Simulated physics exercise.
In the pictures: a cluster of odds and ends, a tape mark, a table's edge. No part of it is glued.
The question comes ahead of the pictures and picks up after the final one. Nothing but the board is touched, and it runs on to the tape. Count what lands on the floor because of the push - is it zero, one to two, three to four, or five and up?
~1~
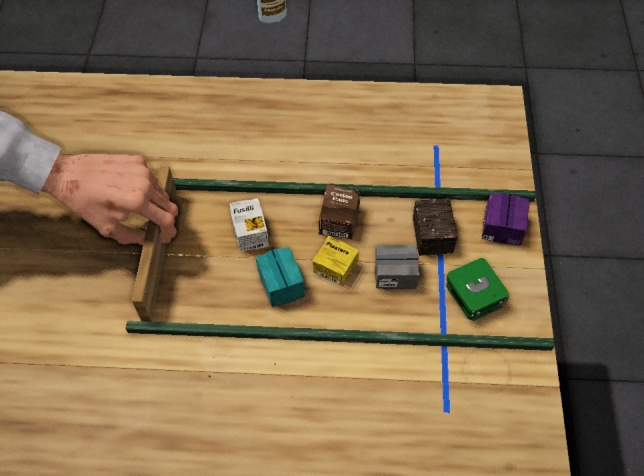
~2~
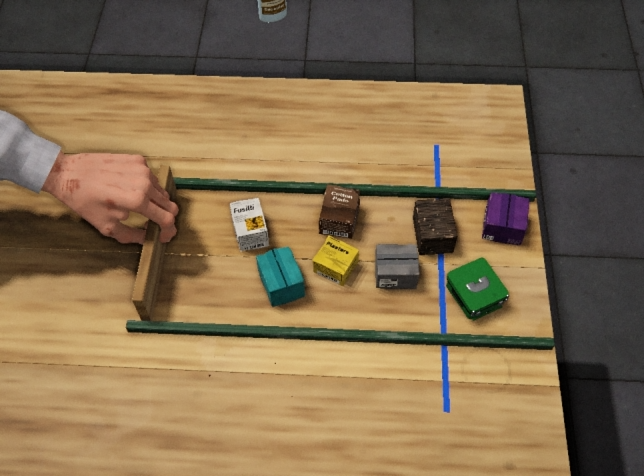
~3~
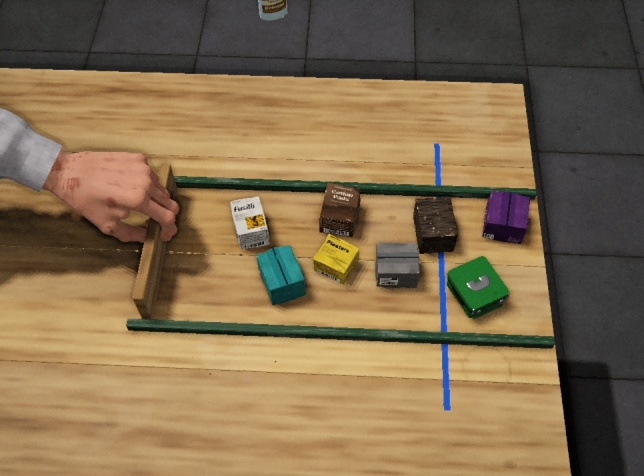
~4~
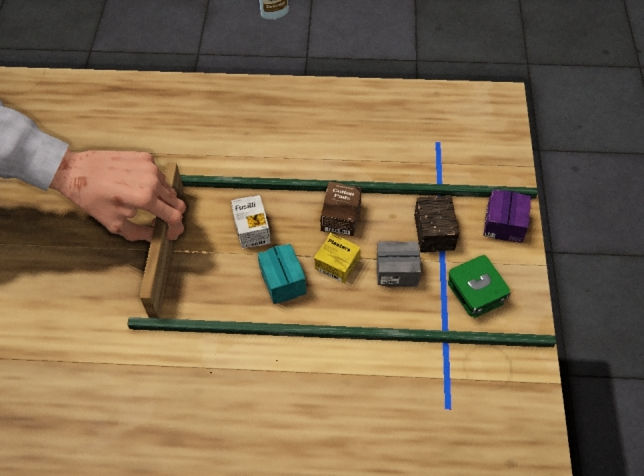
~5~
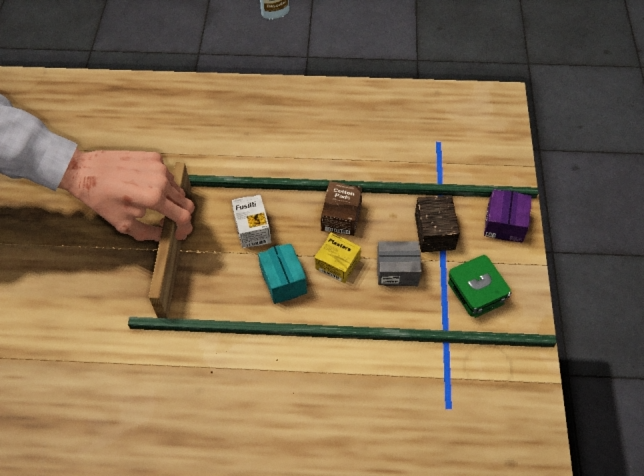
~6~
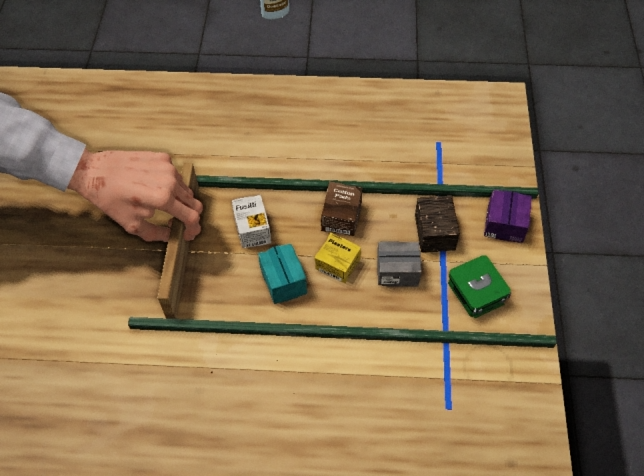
The push drops only one or a pair off the table.
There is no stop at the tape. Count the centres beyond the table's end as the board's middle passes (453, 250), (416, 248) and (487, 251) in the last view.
Per position: 1 / 0 / 4.
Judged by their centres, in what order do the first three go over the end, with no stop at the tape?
Purple box, grey box, black block.
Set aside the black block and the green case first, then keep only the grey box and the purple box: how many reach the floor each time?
The first try gives 0, the second gives 0.
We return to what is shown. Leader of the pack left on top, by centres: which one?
The green case finishes closest.
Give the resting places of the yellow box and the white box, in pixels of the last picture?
I'd say approximately (496, 259) and then (459, 237).
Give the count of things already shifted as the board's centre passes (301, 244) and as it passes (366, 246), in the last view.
At the first point the count is 4, at the second it's 7.
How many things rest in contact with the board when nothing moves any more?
2 in contact.
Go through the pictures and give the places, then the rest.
Purple box (506, 219); green case (476, 290); black block (434, 227); board (156, 242); tape (441, 264), in the first frame.
Green case (476, 290); board (156, 241), in the second frame.
Black block (435, 225); brown box (340, 210), in the third frame.
Purple box (507, 216); grey box (398, 264), in the fourth frame.
Green case (478, 287); white box (251, 222), in the fifth frame.
Purple box (508, 216); green case (478, 287); black block (437, 224); board (180, 239); tape (443, 261), in the sixth frame.
A little later, none off yet; purple box at rest near (508, 216); green case at rest near (478, 287); black block at rest near (437, 224).
Next, none off yet; purple box at rest near (508, 216); green case shifted a little near (502, 290); black block shifted a little near (450, 224).
When it is over, the number that fall off is one or two; down, purple box.
